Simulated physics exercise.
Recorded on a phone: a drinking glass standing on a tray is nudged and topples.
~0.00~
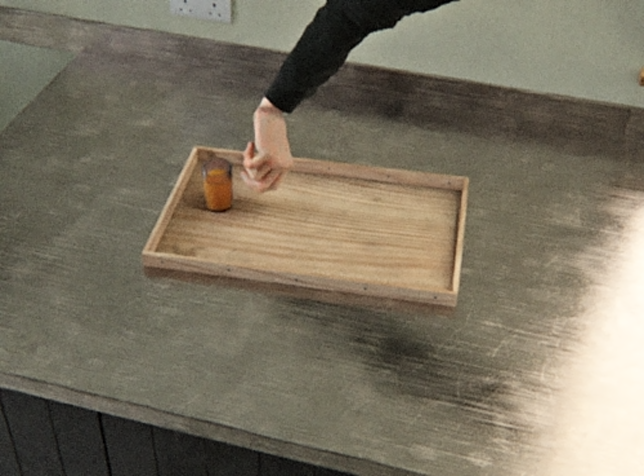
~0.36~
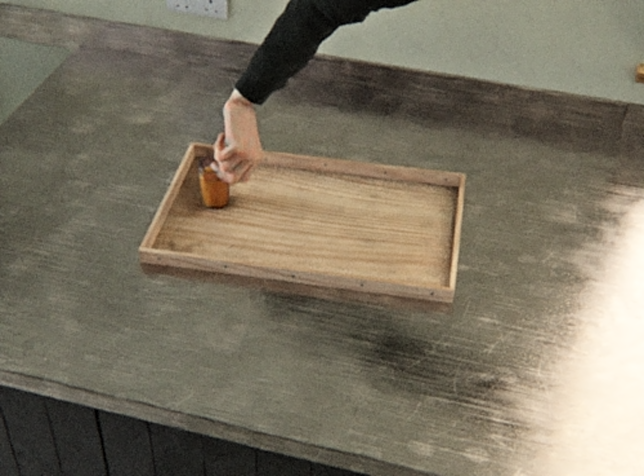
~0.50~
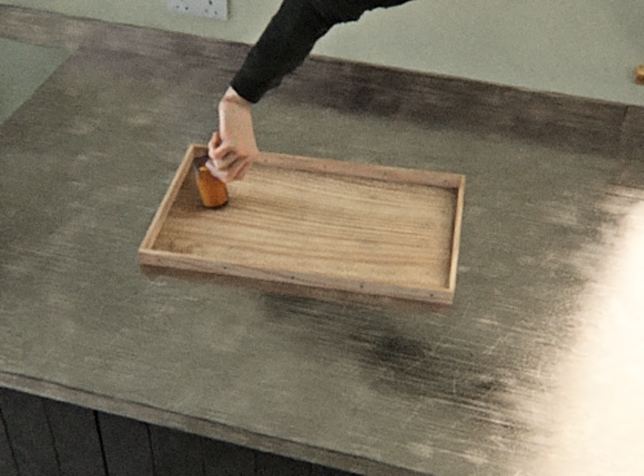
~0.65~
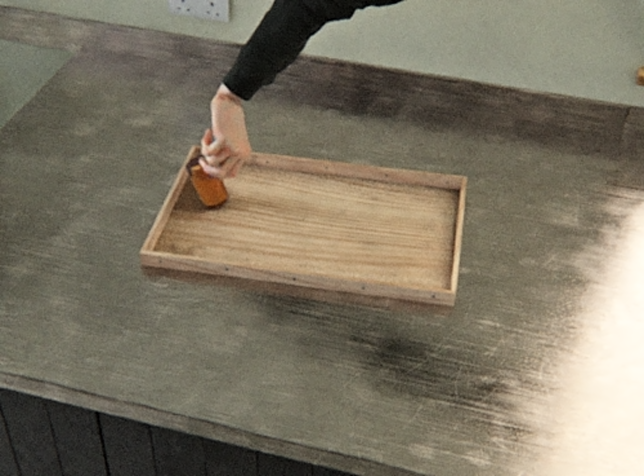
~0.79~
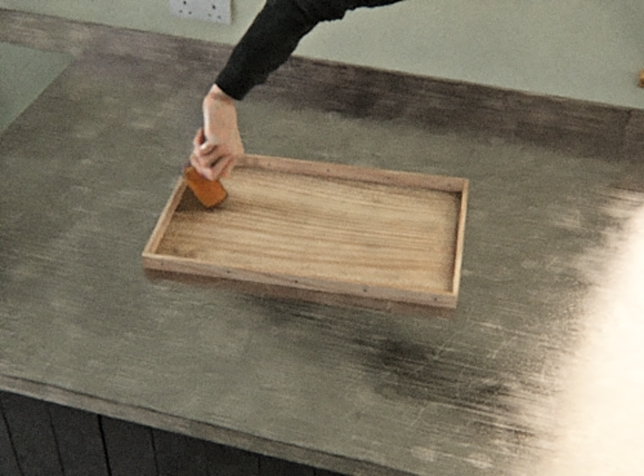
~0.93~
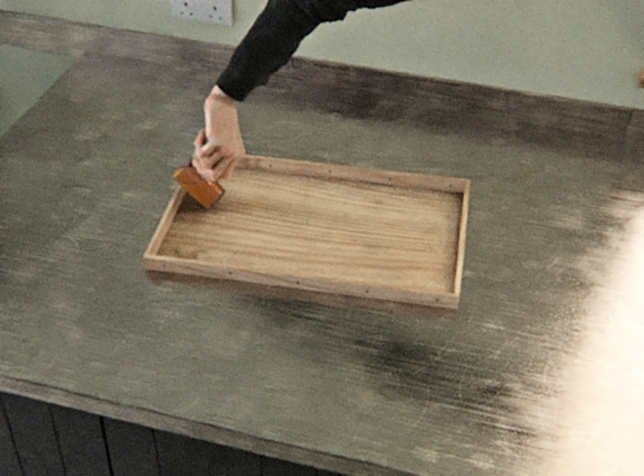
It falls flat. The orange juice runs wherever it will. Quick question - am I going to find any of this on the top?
Yes, some of it.
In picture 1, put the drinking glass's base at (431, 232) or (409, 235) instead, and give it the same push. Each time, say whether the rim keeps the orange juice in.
One: It stays in the tray. Two: It is held by the rim.
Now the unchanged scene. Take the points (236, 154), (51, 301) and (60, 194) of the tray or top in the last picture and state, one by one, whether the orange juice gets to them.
Spot one ends up out of the spill, spot two out of the spill, spot three in the spill.
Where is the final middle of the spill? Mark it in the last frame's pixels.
Resting centre: About (56, 179).
After 1.5 s, the drinking glass lies across the rim; the puddle covers about as much as a plate; it is on the top, beyond the rim.
After 2.3 s, the puddle covers about as much as a tray; it is on the top, beyond the rim.
After 3.6 s, the puddle covers about as much as a tray; it is on the top, beyond the rim.
